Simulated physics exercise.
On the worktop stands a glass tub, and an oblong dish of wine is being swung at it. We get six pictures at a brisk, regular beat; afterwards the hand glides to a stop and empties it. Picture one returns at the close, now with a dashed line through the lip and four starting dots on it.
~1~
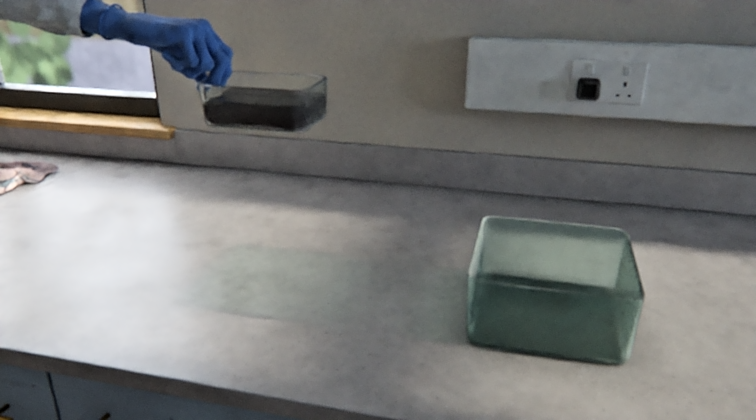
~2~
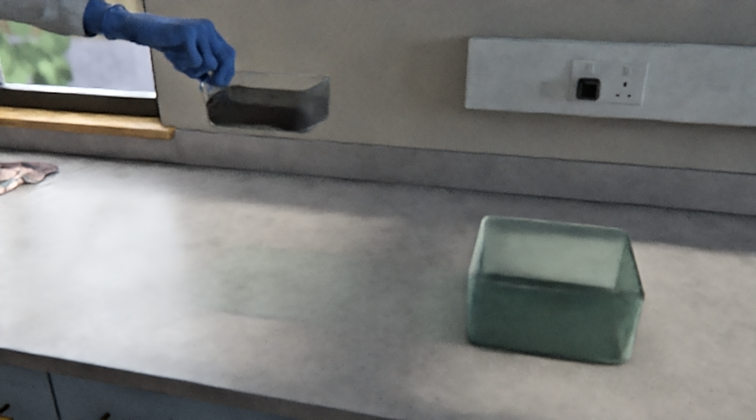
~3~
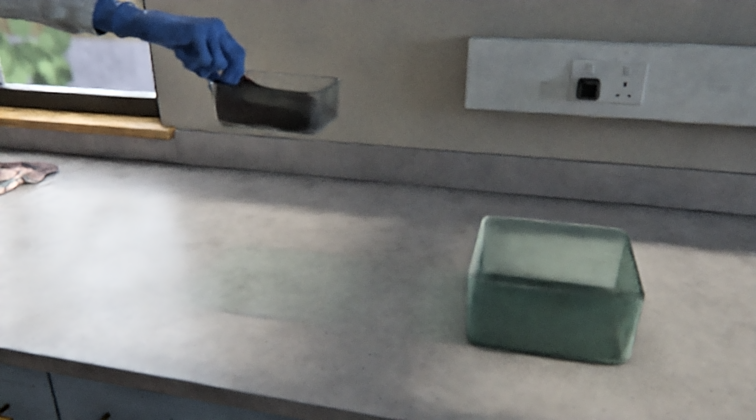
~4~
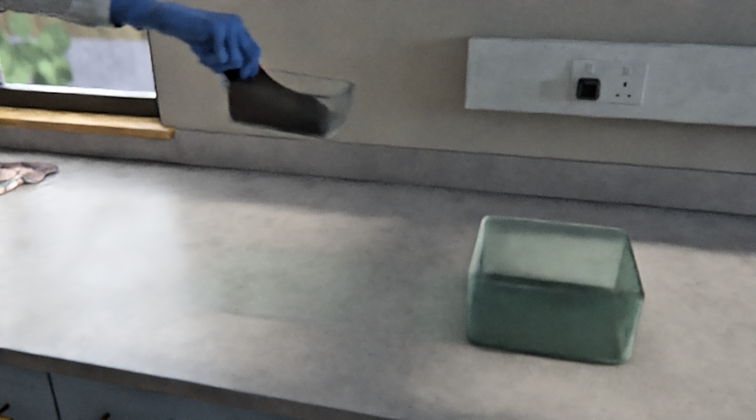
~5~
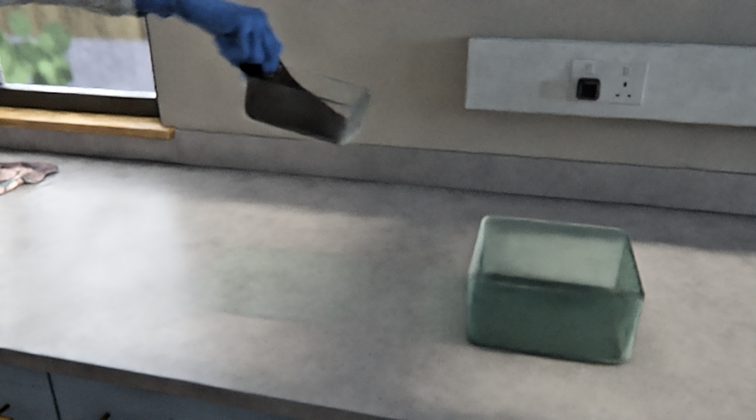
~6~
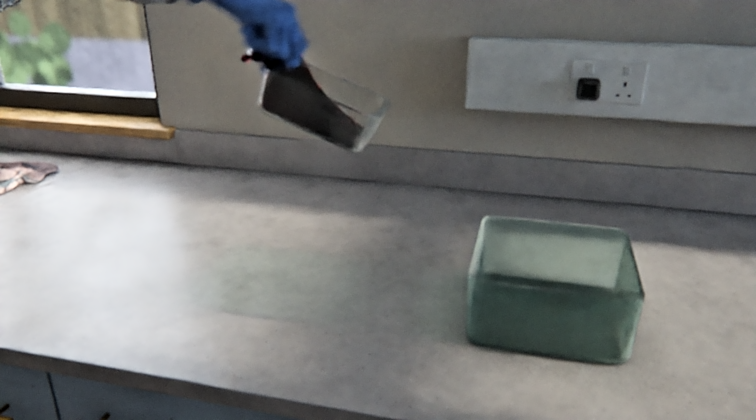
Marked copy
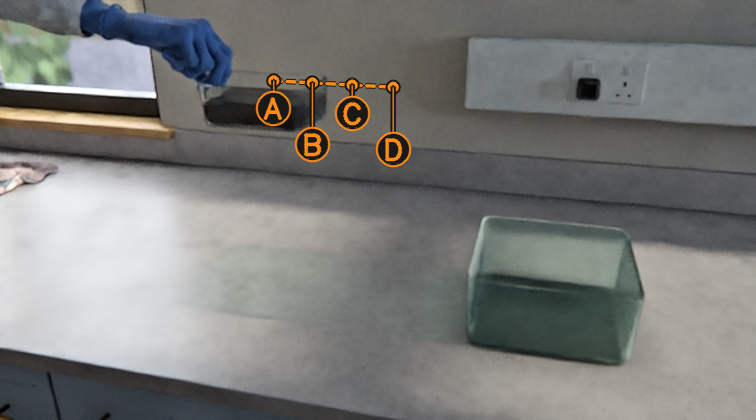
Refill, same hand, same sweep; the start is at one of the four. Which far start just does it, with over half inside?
The answer is spot C.
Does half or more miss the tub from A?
Yes, that goes wrong.
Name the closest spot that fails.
That would be B.
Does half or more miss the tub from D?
No, that is safe.
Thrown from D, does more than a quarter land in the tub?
Yes.
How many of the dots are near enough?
Two of them.
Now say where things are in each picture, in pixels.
In the first frame, upright, lip at (316, 83); tub from (466, 338) to (629, 362); nothing has left yet.
In the second frame, upright, lip at (319, 83); nothing has left yet.
In the third frame, upright, lip at (329, 85); nothing has left yet.
In the fourth frame, tipped about 5°, lip at (344, 90); wine is over the rim, down to (248, 74).
In the fifth frame, tipped about 12°, lip at (363, 97); wine is over the rim, down to (272, 72).
In the sixth frame, tipped about 21°, lip at (381, 108); wine is over the rim, down to (293, 67).
On the marked copy, A at (273, 80); B at (312, 82); C at (352, 85); D at (393, 87).
With A, about 11 % lands in the tub, 87 % falls short.
With B, about 30 % lands in the tub, 66 % falls short and 4 % goes beside or beyond.
With C, about 65 % lands in the tub, 27 % falls short and 7 % goes beside or beyond.
With D, about 74 % lands in the tub, 16 % falls short and 10 % goes beside or beyond.
